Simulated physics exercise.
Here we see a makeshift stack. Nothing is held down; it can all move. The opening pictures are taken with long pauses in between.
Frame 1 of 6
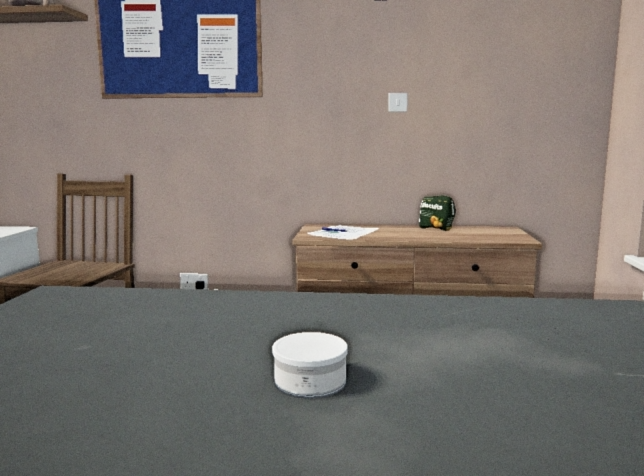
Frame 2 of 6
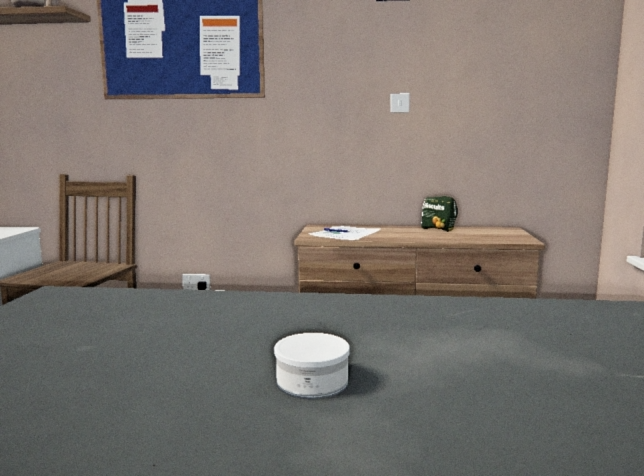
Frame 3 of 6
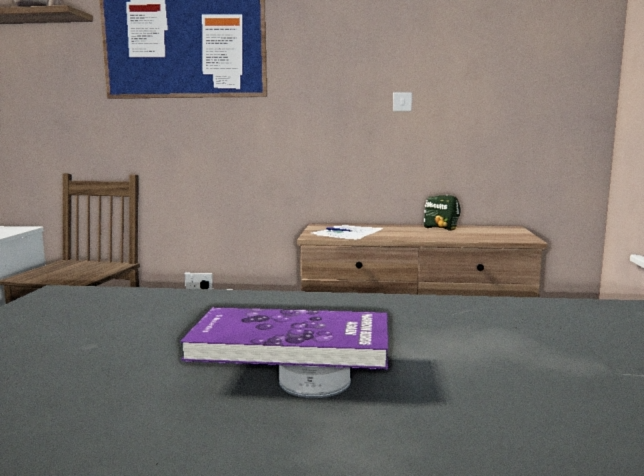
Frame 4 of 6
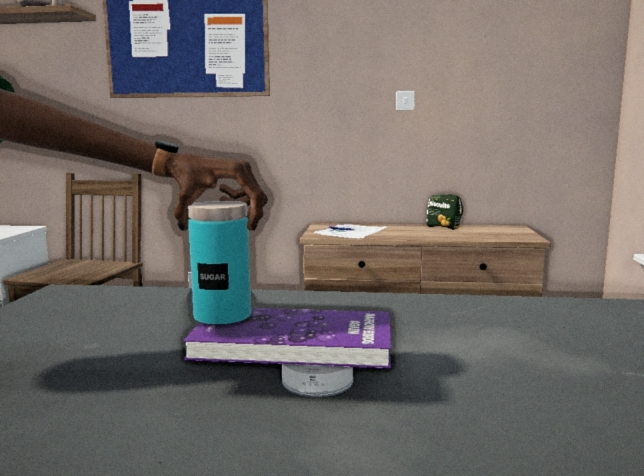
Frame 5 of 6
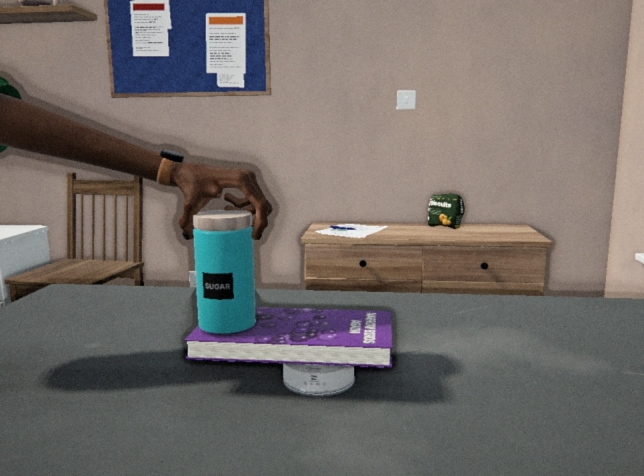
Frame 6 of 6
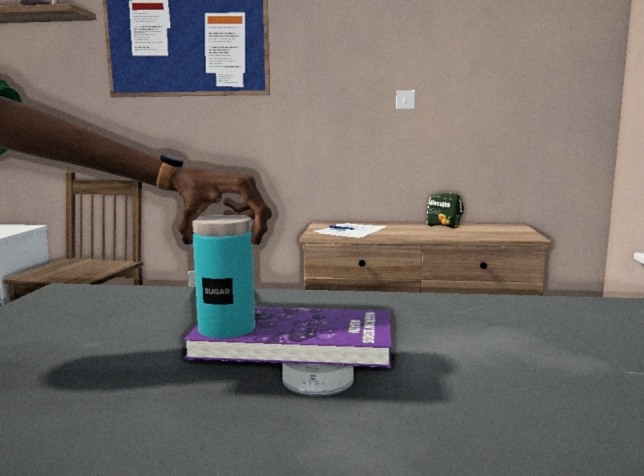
A purple book appears on top of a small round white container that sits alone on a dark table. A hand reaching in from the left then lowers a turquoise sugar jar onto the left part of the book and keeps its fingers on the lid, while the book stays level.
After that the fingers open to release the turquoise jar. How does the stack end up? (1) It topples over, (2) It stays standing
It topples over (1).
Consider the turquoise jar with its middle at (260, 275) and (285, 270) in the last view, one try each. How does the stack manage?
First case: It collapses; second case: It remains standing.
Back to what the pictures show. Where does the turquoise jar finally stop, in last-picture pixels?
Look near (108, 348) in the final picture.
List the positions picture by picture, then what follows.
The last thing is not in view yet, in the first picture.
The last thing is not in view yet, in the second picture.
The last thing is not in view yet; purple book (291, 335), in the third picture.
Coming down; turquoise jar (220, 260); purple book (294, 334), in the fourth picture.
Coming down; turquoise jar (225, 270); purple book (295, 333), in the fifth picture.
Set down, still held; turquoise jar (225, 274); purple book (294, 333), in the sixth picture.
Then, 0.30 s after the last picture, turquoise jar now fallen; purple book tipped 28° from how it was.
Then, 0.40 s after the last picture, purple book tipped 28° from how it was.
Then, 0.60 s after the last picture, purple book tipped 10° from how it was.
At rest, fallen, turquoise jar; the other 2 in place. Seen from the same camera at the end, turquoise jar near (108, 348). The stack gives way.
